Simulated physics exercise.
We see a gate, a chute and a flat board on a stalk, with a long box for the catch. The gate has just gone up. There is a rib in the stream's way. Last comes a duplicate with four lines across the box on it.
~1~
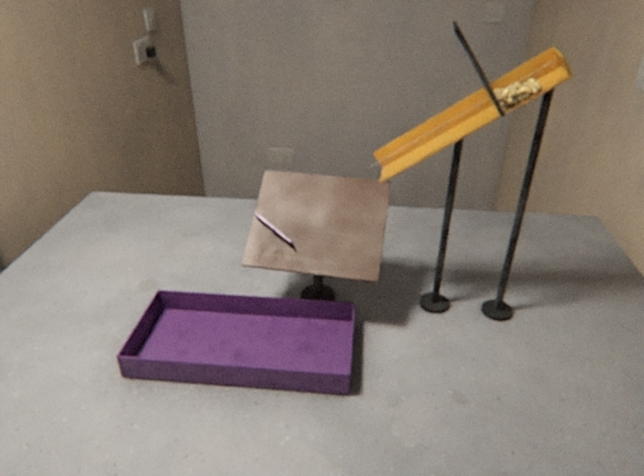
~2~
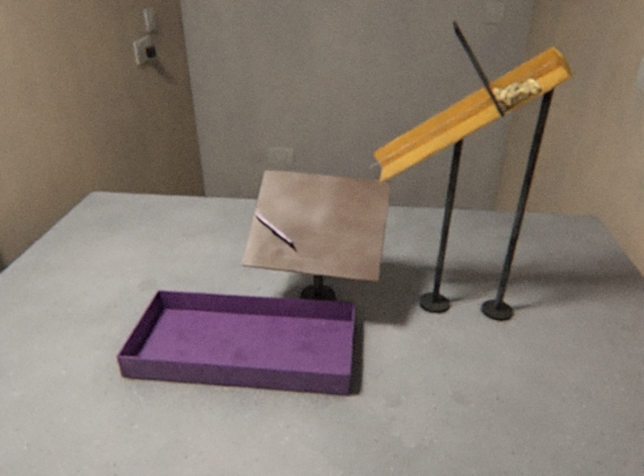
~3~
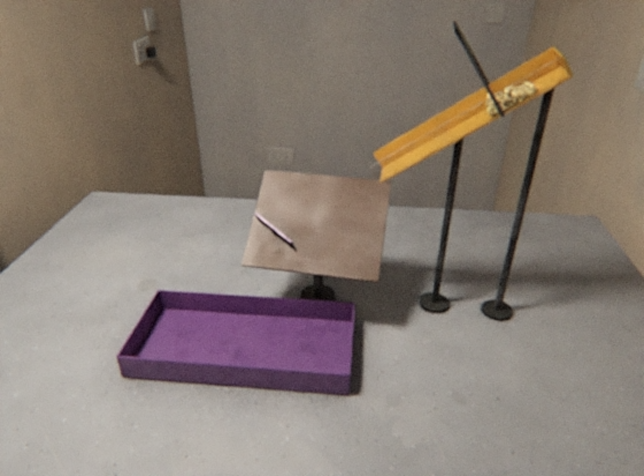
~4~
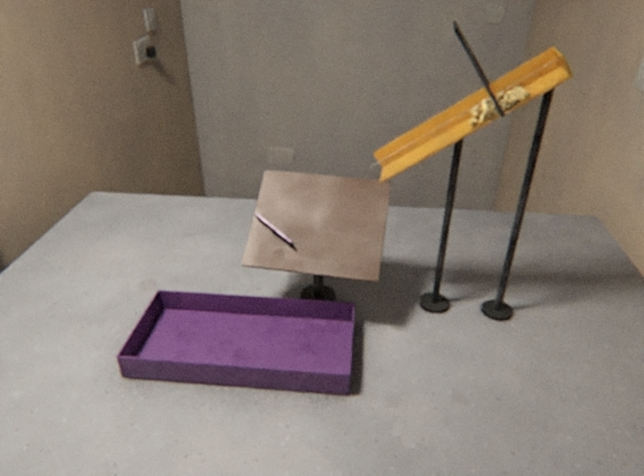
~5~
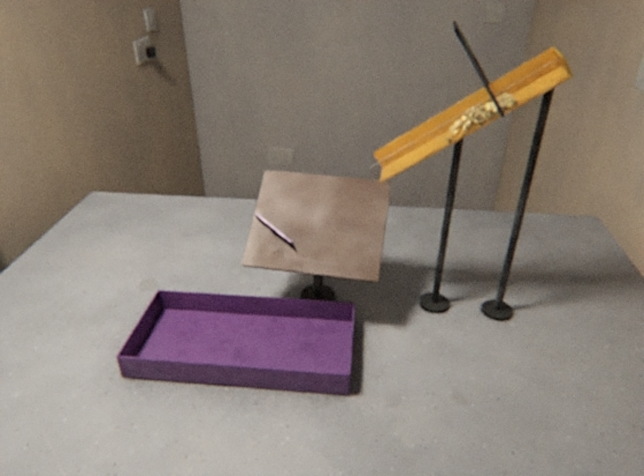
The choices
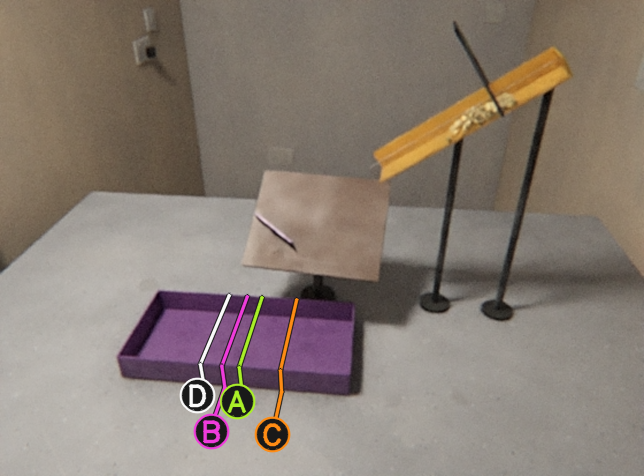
Pale beans sliding slowly down and left along a sloping orange chute, above a tilted board and an empty purple box.
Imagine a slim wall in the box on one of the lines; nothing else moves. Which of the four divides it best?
It is C.
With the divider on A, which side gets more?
More lands on the right.
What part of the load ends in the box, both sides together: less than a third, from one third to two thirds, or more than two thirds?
More than two thirds.
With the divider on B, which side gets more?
Right.
On the marked copy, line A crosses the front rim at (239, 366); line B crosses the front rim at (222, 365); line C crosses the front rim at (280, 369); line D crosses the front rim at (200, 363).
If A is chosen, of what is caught, a small part on the left of the divider, nearly all on the right.
If B is chosen, of what is caught, a stray few on the left of the divider, nearly all on the right.
If C is chosen, of what is caught, about half on the left of the divider, about half on the right.
If D is chosen, of what is caught, a stray few on the left of the divider, nearly all on the right.
